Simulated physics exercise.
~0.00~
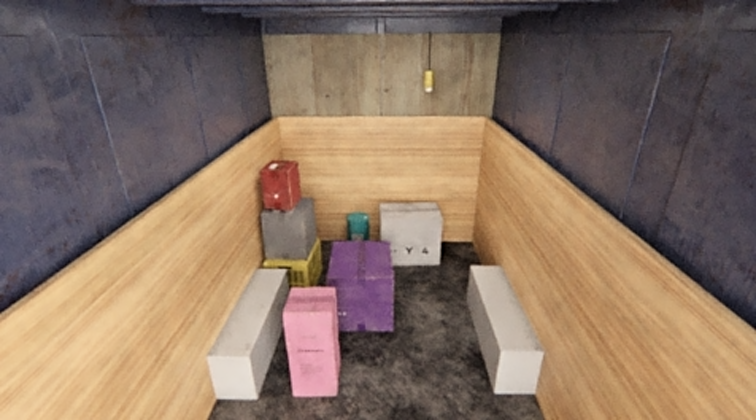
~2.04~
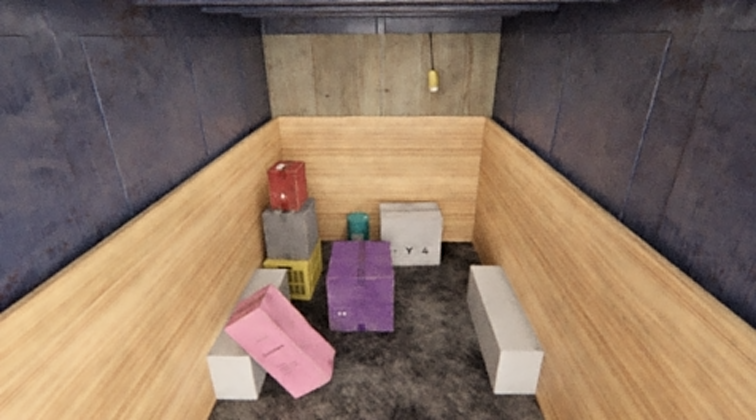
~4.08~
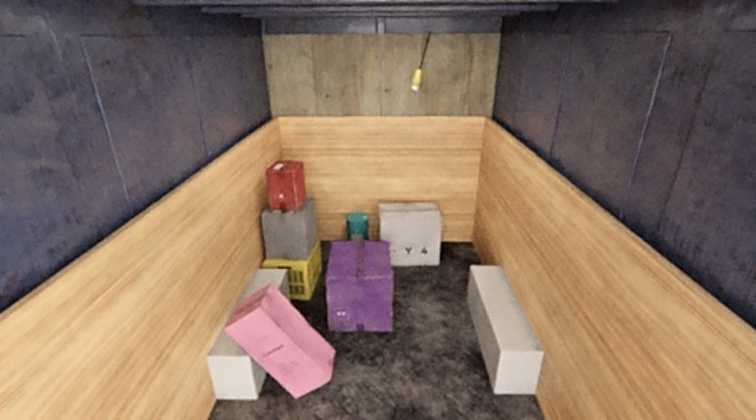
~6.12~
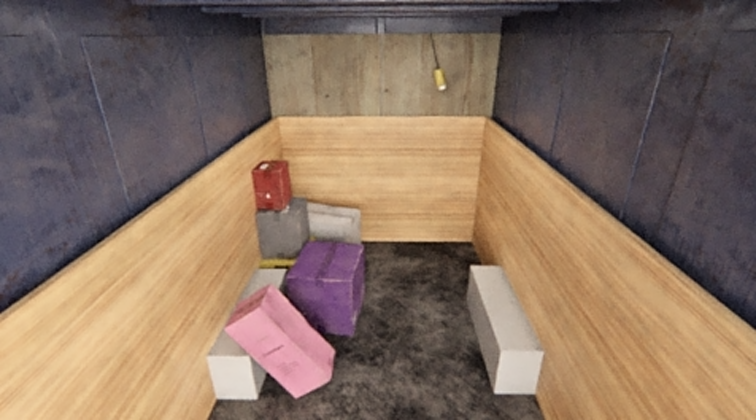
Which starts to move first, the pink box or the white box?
The pink box starts to move first, tipping left against the wheel box while the white box is still in its place at the back. The white box slides left only later.
